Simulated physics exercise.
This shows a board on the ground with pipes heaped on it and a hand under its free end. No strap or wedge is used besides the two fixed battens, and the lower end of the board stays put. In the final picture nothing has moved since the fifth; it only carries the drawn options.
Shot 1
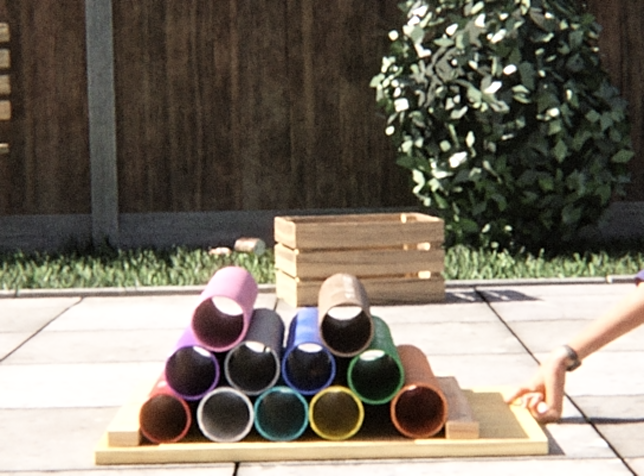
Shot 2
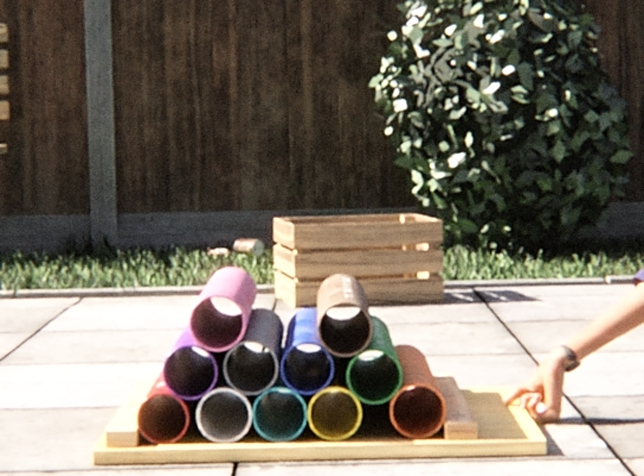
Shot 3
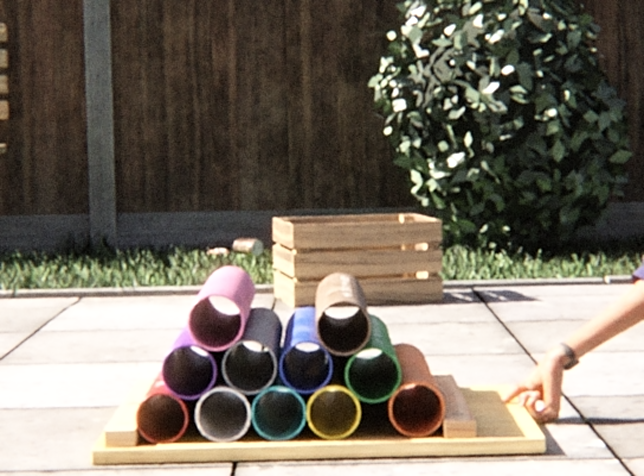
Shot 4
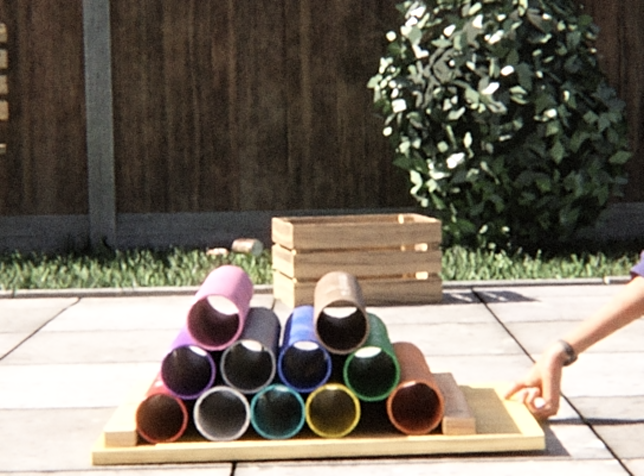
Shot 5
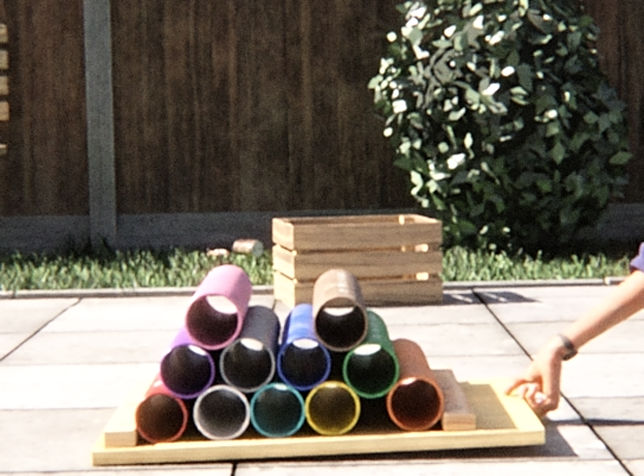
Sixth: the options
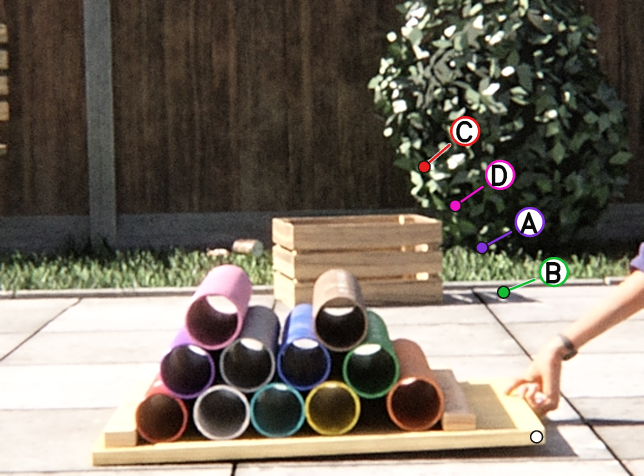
A hand at the right edge of a yellow board on a patio barely moves, its wrist rising very slightly toward the end, while the colourful pipes stacked in a pile on the board stay in their arrangement.
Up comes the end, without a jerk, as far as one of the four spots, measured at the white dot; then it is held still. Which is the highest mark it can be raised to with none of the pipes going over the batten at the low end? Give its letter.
Mark B is as high as it can go.
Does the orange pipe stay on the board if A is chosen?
The orange pipe: Yes.
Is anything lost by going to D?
Yes.
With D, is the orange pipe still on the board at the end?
Yes.
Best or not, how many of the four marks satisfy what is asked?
One of the four.
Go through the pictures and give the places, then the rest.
Yellow pipe (336, 414); orange pipe (420, 411); blue pipe (309, 368), in the first frame.
Blue pipe (307, 368); green pipe (374, 376), in the second frame.
Board (318, 413); orange pipe (417, 410); brown pipe (343, 328), in the third frame.
Board (318, 411); red pipe (160, 417); white pipe (222, 414), in the fourth frame.
Board (318, 410); red pipe (160, 417); white pipe (222, 413), in the fifth frame.
On the marked copy, A at (482, 248); B at (504, 292); C at (424, 167); D at (455, 206); the white dot at (537, 437).
Following B. Soon after the start, board at 14°.
Later, board at 21°.
In the end, board at 21°, none over the low batten.
As for the rest, A five over the low batten; C six over the low batten; D five over the low batten.
